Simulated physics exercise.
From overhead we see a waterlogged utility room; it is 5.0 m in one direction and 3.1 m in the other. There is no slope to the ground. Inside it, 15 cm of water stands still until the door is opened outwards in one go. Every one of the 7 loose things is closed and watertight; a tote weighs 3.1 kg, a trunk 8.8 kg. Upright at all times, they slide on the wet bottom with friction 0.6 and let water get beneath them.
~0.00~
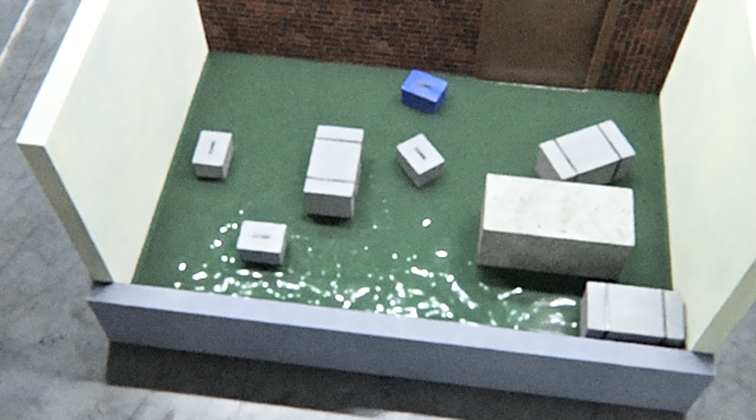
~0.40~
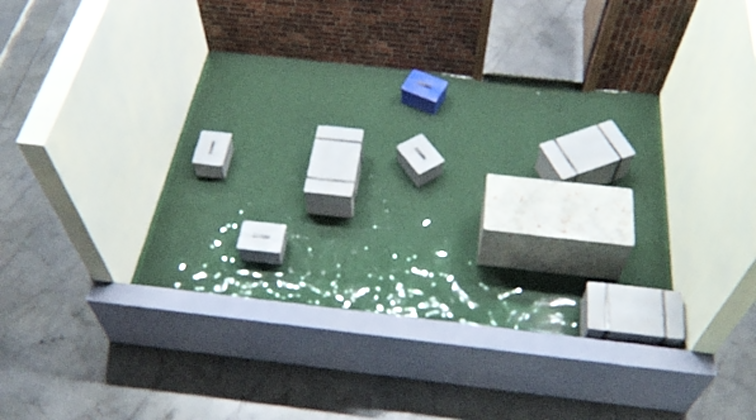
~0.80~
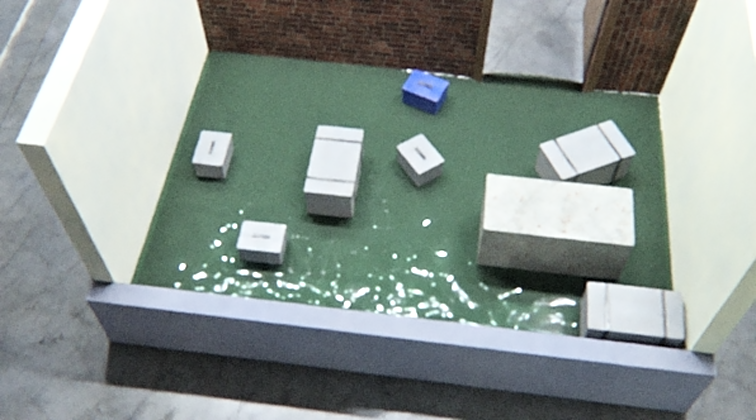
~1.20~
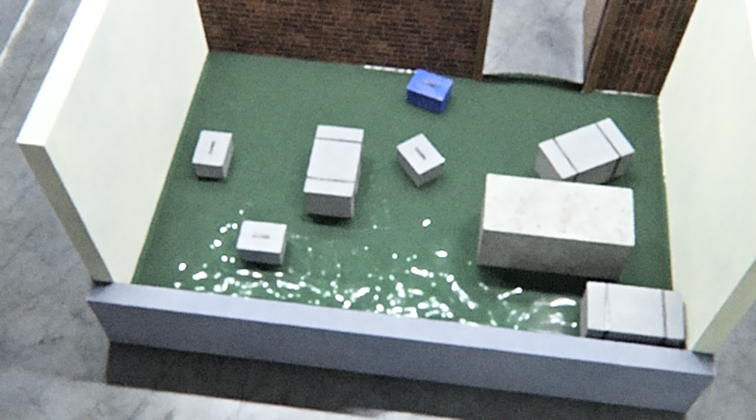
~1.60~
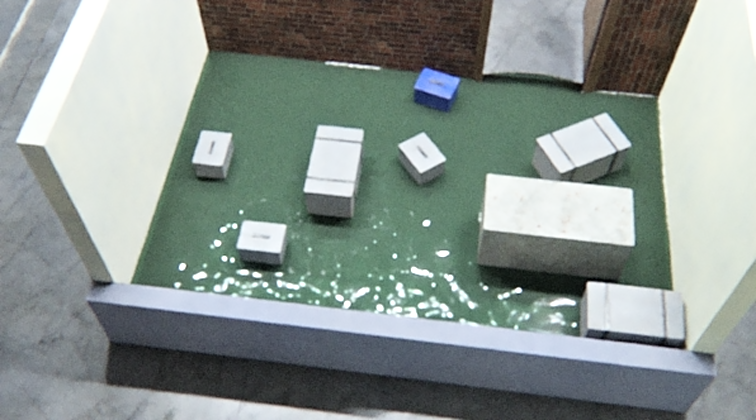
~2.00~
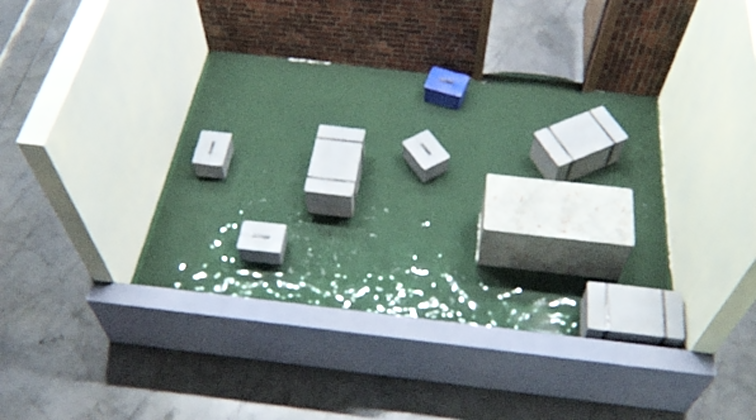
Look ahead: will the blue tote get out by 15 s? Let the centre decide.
Pretty sure it is out by then.
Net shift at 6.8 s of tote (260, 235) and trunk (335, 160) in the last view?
Answer, in order asked: 30 cm, 80 cm.
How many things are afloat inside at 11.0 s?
I'd say 4 of them.
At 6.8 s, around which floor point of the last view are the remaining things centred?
(433, 181).
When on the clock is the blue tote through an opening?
At about 4.0 s.
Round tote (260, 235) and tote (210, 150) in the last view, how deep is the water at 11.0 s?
Some 10 cm at the first, some 10 cm at the second.
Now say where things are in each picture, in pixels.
The blue tote at (425, 85) floats; 15 cm deep round most things; 0 of 7 have shifted, in the first frame.
The blue tote at (425, 85) floats; about 2200 L in view; 0 of 7 have shifted, in the second frame.
The blue tote at (426, 85) floats; 15 cm deep round most things; 0 of 7 have shifted, in the third frame.
The blue tote at (430, 85) floats, 6 cm from its start; about 2150 L in view; 1 of 7 have shifted, in the fourth frame.
The blue tote at (437, 83), afloat, 14 cm from its start; about 2120 L in view; 2 of 7 have shifted, in the fifth frame.
The blue tote at (447, 82), afloat, 25 cm from its start; about 2090 L in view; 3 of 7 have shifted, in the sixth frame.
After 3.0 s the blue tote is near (476, 76), 0.6 m from its start, afloat; 0 of 7 are out; 7 afloat.
After 6.8 s the blue tote has gone out; 1 of 7 are out; 6 afloat.
After 11.0 s the blue tote has gone out; 3 of 7 are out; 4 afloat.
After 15.0 s the blue tote has gone out; 4 of 7 are out; 3 afloat.
